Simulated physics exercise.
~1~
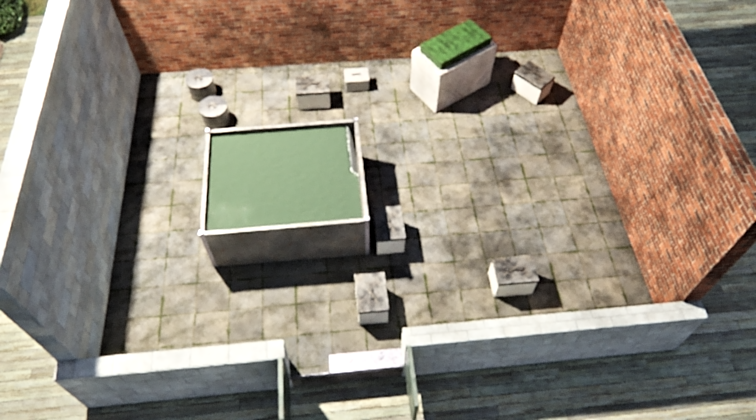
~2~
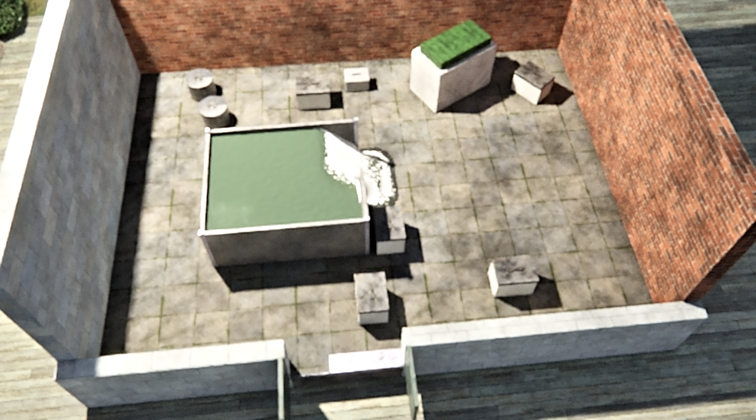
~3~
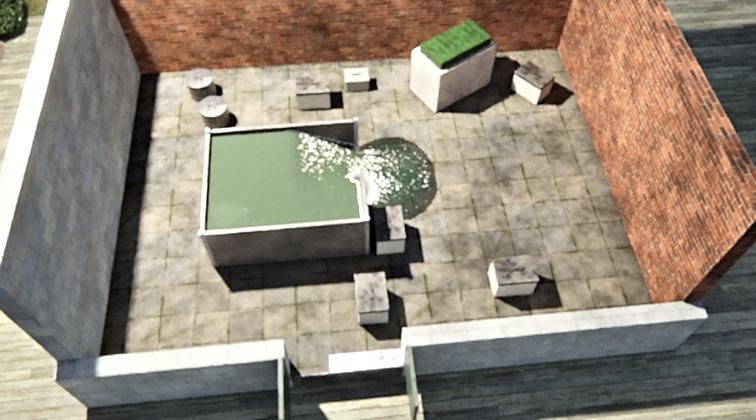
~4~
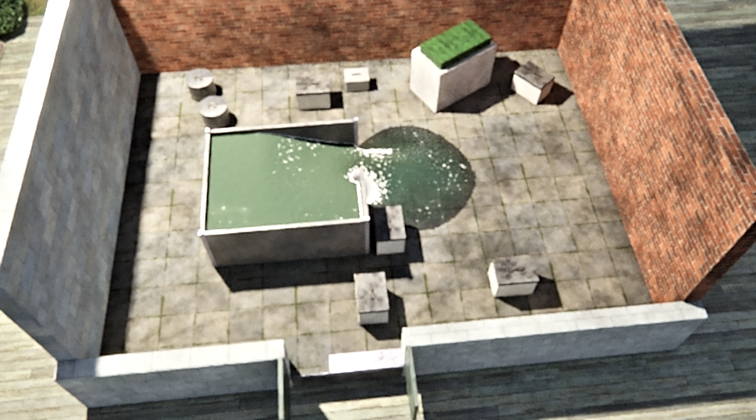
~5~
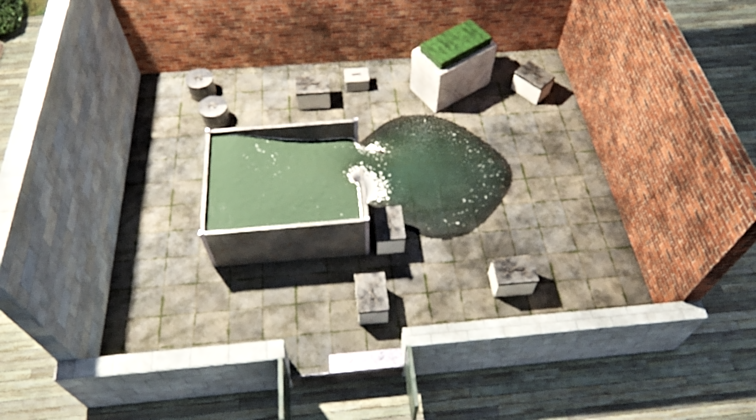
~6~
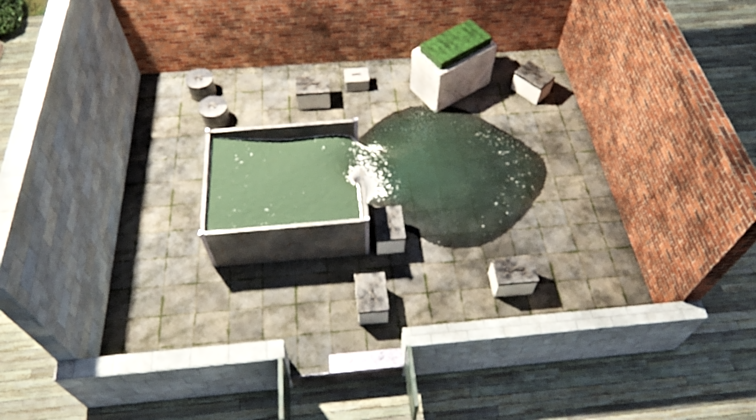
A large raised tank of green water stands left of centre in a paved yard walled by brick and pale stone, seen from high above. Grey blocks and round tubs sit scattered around it, with a green-topped pale box near the back wall. Water bursts through the tank's right side in white foam and spreads rightward in a widening dark-green pool, while the scattered objects stay still.
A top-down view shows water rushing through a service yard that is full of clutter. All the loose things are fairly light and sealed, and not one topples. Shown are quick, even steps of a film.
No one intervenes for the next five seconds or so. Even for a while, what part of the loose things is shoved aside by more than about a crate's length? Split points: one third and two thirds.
Band: Below one third.
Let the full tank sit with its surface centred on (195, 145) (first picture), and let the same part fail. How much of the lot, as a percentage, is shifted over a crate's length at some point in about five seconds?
I'd put it near 20 percent.
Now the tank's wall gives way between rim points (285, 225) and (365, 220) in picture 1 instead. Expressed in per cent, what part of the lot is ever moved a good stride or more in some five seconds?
My estimate is some 10 per cent of them.
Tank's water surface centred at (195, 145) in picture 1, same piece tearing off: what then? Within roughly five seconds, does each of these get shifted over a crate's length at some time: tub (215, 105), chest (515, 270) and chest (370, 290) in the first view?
Not far, Not far, Not far.
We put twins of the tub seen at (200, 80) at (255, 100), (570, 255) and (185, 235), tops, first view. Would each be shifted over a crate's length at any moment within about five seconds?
Stays put, displaced, stays put.
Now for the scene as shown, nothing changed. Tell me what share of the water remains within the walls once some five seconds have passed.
That comes to roughly 100 parts in a hundred.
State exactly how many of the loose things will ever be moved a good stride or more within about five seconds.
You get 1.
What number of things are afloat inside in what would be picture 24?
1 in all.
A moment on, 0 of 8 are well off their spots; 0 afloat.
Next, 1 of 8 are well off their spots; 1 afloat.
Later, 1 of 8 are well off their spots; 1 afloat.
In the end, 0 of 8 are well off their spots, and 1 have been at some point; 2 afloat.
